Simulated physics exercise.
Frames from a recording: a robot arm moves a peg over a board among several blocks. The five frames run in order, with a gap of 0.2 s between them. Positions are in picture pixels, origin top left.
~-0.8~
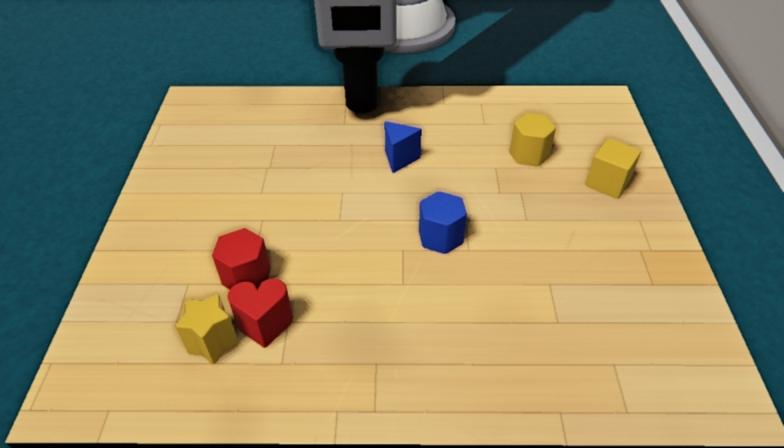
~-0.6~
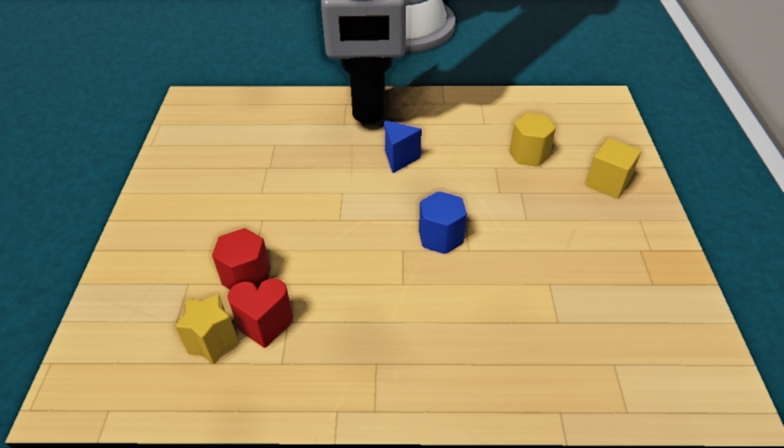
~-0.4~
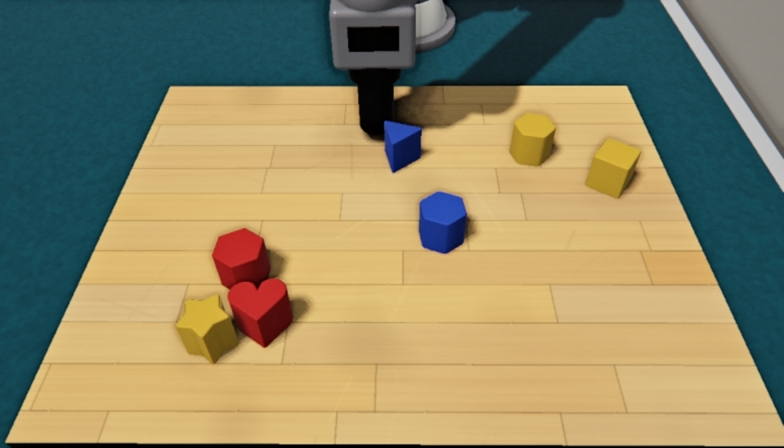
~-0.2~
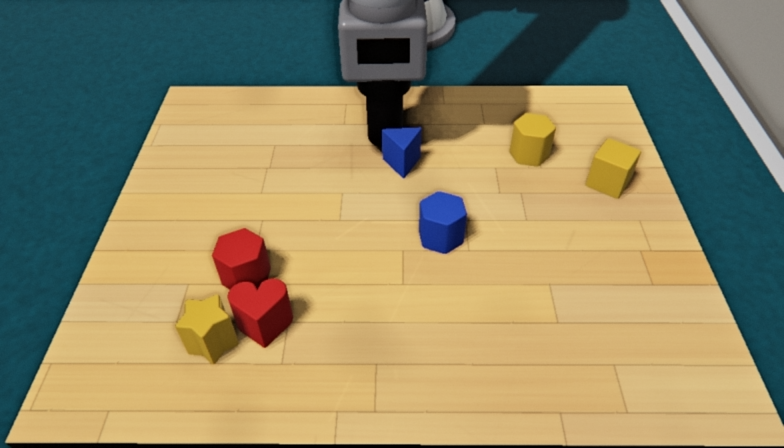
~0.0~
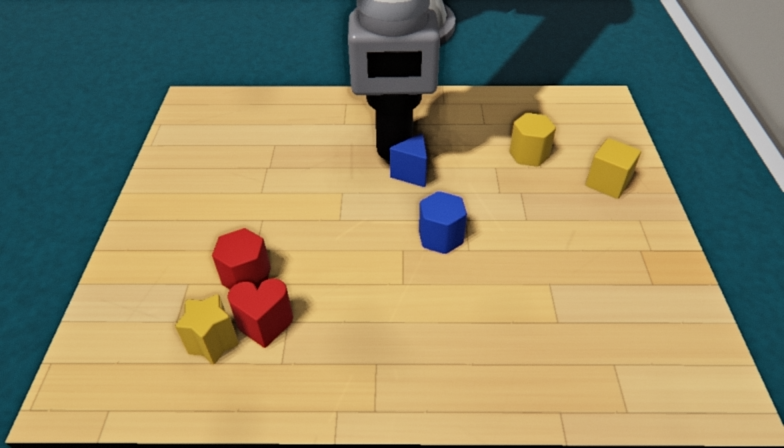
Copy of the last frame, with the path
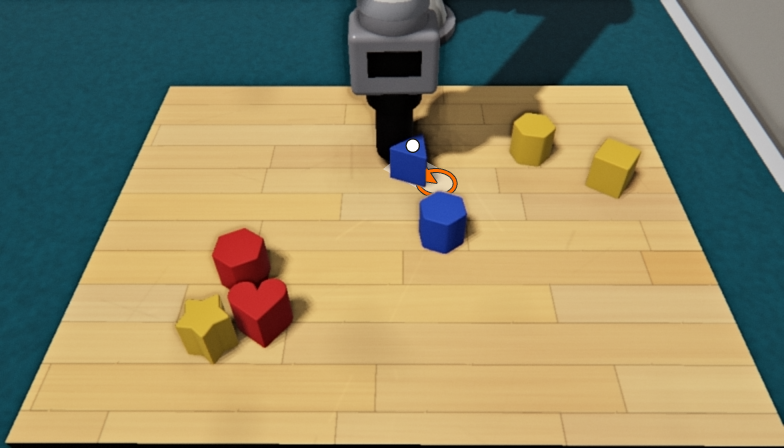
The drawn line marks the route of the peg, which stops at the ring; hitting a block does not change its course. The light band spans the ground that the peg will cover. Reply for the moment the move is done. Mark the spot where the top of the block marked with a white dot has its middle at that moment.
Just about (453, 172).
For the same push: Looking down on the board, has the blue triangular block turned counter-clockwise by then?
No, that is not what happens.
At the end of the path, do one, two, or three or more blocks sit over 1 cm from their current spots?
I reckon the push displaces only one of the blocks by more than 1 cm.
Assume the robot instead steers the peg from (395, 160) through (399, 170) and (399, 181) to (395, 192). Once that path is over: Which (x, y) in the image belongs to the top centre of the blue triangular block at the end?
Expect it around (428, 165).
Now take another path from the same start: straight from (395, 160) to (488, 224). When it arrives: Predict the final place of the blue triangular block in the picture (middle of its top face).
It is at (512, 217).
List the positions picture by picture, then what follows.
In the first frame, tip of the peg (362, 104), middles of tops, blue triangular block (400, 130), blue six-sided block (443, 207).
In the second frame, peg (369, 114), nothing pushed.
In the third frame, peg (377, 125), nothing pushed.
In the fourth frame, peg (385, 137), blue triangular block (402, 135).
In the fifth frame, peg (394, 150), blue triangular block (413, 146), blue six-sided block (443, 207).
The line goes from (395, 160) to (437, 183); the dot is on the blue triangular block.
The first path, step by step. Halfway along, peg (416, 162); blue triangular block (433, 159), turned 10° clockwise.
At the end, peg (437, 173); blue triangular block (453, 172), turned 20° clockwise; blue six-sided block unmoved.
